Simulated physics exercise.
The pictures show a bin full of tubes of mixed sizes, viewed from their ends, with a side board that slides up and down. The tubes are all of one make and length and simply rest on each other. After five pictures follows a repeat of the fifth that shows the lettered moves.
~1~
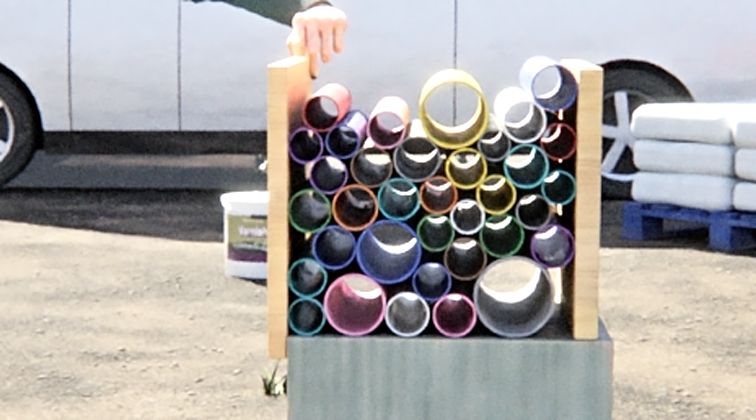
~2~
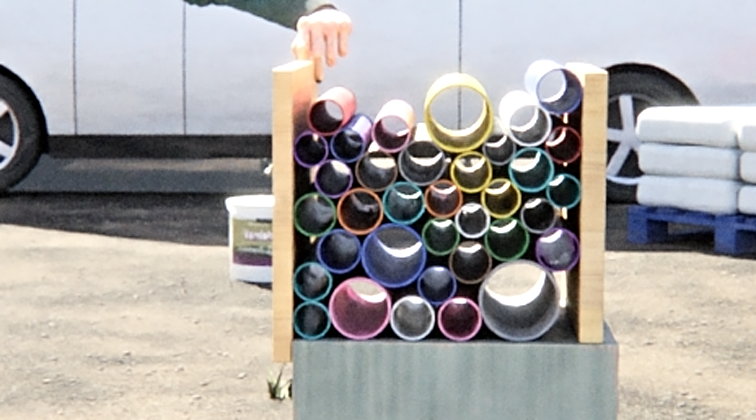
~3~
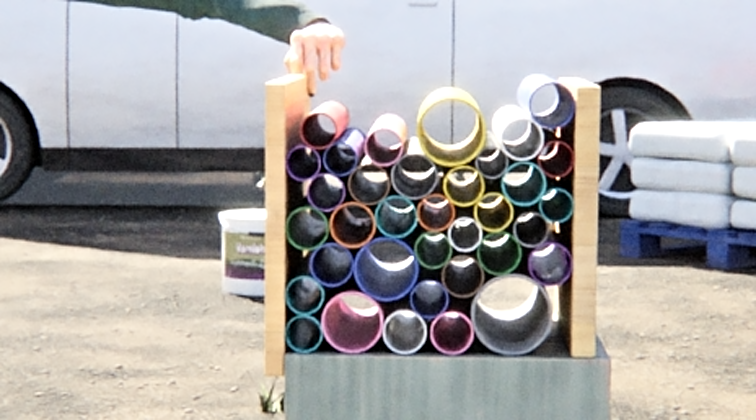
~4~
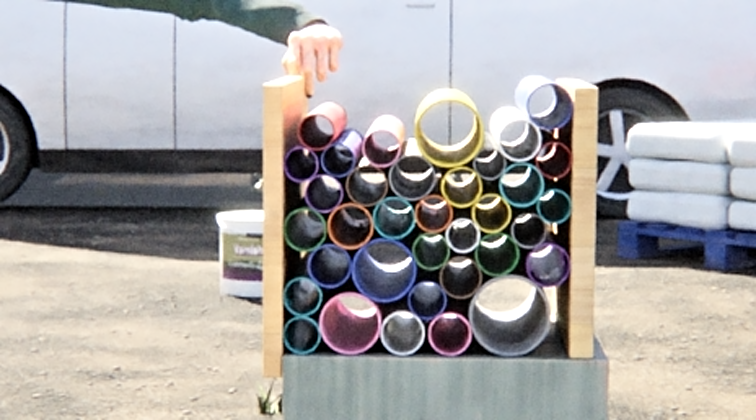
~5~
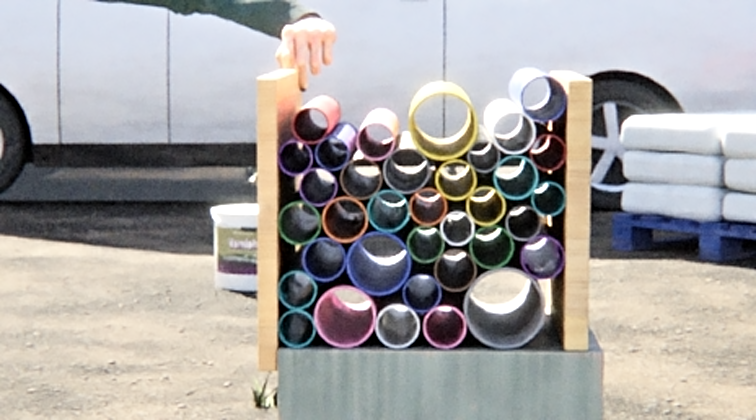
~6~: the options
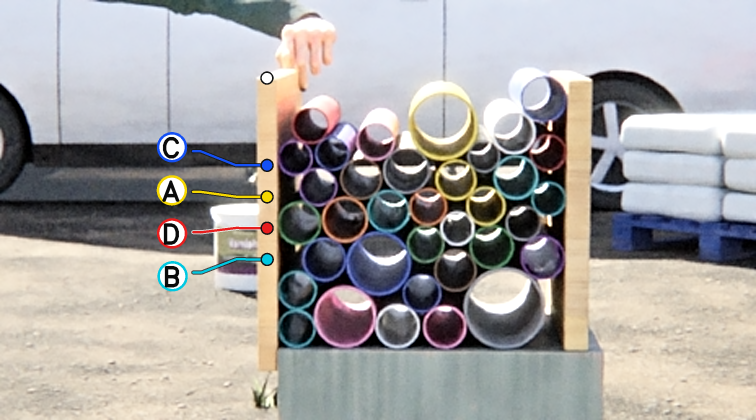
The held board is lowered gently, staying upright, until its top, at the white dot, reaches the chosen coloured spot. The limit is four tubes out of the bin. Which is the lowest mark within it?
It can be let down to B.
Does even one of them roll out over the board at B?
At B: Yes.
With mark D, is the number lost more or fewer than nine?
It loses fewer than nine.
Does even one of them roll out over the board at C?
No, at C.
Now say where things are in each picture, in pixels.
The first picture shows a yellow tube (454, 114); side board (292, 195); a turquoise tube (307, 316).
The second picture shows a turquoise tube (312, 320); a blue tube (437, 285).
The third picture shows a blue tube (332, 264); a white tube (465, 235).
The fourth picture shows a turquoise tube (555, 207); a grey tube (412, 177).
The fifth picture shows a yellow tube (443, 126); side board (282, 207); a turquoise tube (297, 329).
On the marked copy, A at (267, 197); B at (267, 260); C at (267, 166); D at (267, 228); the white dot at (267, 78).
Taking B. A third of the way, top of the board (277, 157).
Two thirds of the way, top of the board (277, 247).
When it is over, top of the board (277, 259), two out over the board.
As for the rest, A none out over the board; C none out over the board; D two out over the board.
